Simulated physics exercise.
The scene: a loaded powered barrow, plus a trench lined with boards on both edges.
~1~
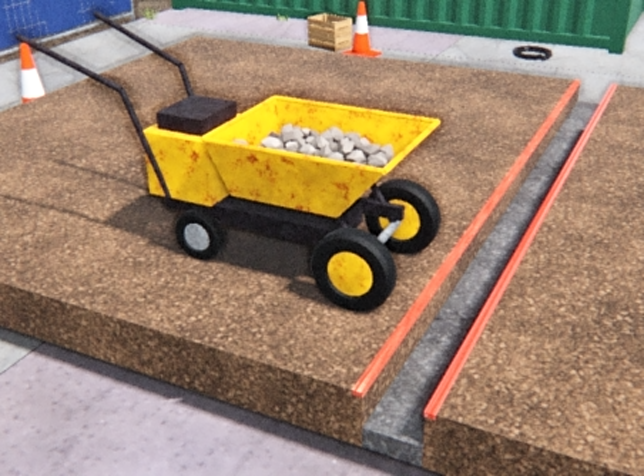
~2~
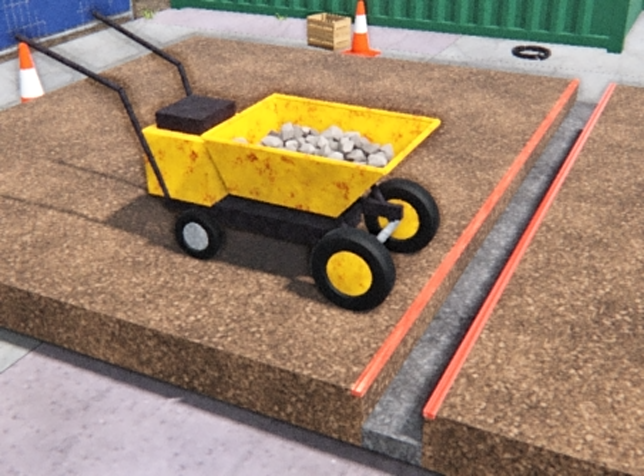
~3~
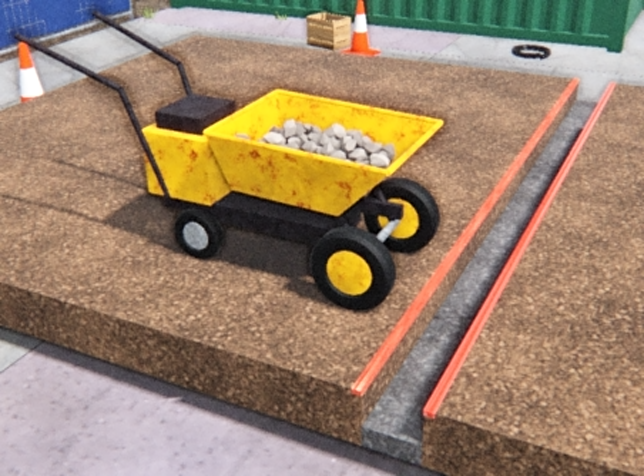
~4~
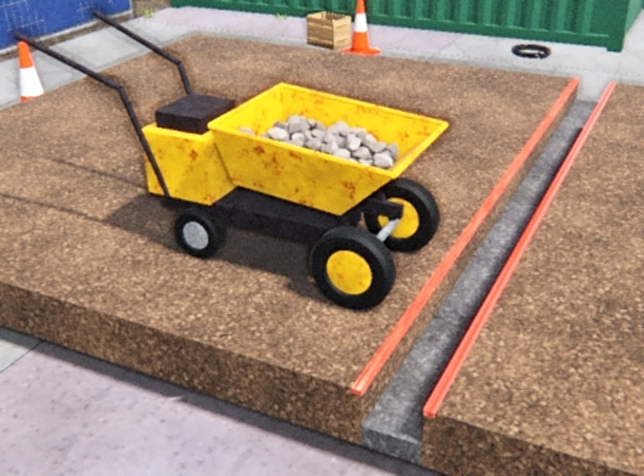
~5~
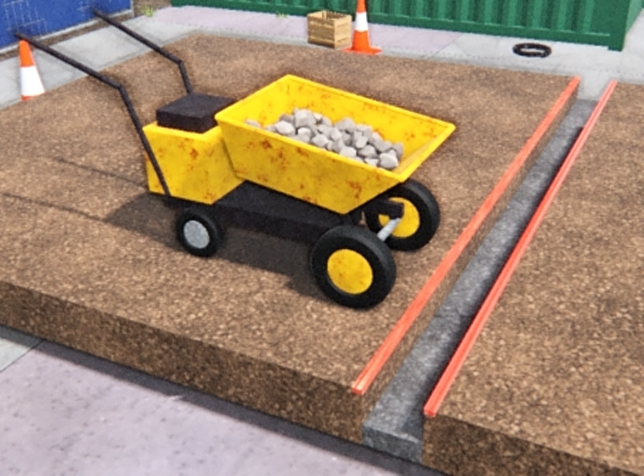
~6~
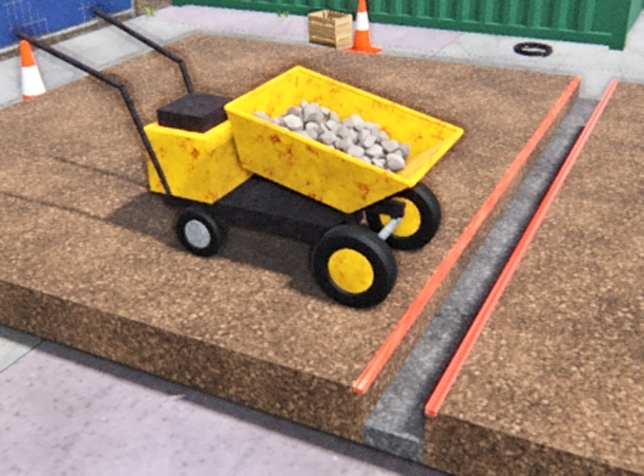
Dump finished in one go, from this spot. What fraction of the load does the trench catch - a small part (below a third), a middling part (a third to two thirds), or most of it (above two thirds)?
A small part, below a third.
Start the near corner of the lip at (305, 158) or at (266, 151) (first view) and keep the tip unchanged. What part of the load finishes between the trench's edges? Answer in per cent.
The shares come out close to 90 and 50 per cent, in that order.
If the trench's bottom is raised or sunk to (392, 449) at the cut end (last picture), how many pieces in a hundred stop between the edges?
Estimate: Approx. 20 in a hundred.
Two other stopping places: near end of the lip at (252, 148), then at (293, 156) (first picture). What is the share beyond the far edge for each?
In turn 0 and 0 in a hundred.
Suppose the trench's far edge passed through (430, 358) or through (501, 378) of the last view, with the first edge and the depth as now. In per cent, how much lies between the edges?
You'd get 0 % in the first case and 70 % in the second.
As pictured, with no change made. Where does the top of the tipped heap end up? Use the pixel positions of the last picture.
Close to (529, 280).
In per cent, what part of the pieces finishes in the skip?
It works out to some 0 percent.
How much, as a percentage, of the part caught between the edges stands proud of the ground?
About 0 %.
Soon after the last picture, skip tipped well over; all in the skip.
A little later, skip tipped steeply; nearly all in the skip; a small part beyond it; a stray few falling.
Later still, skip tipped right over; a small part in the skip; a stray few in or heaped over the trench; most beyond it.
By the end, skip tipped right over; about a quarter in or heaped over the trench; most beyond it.
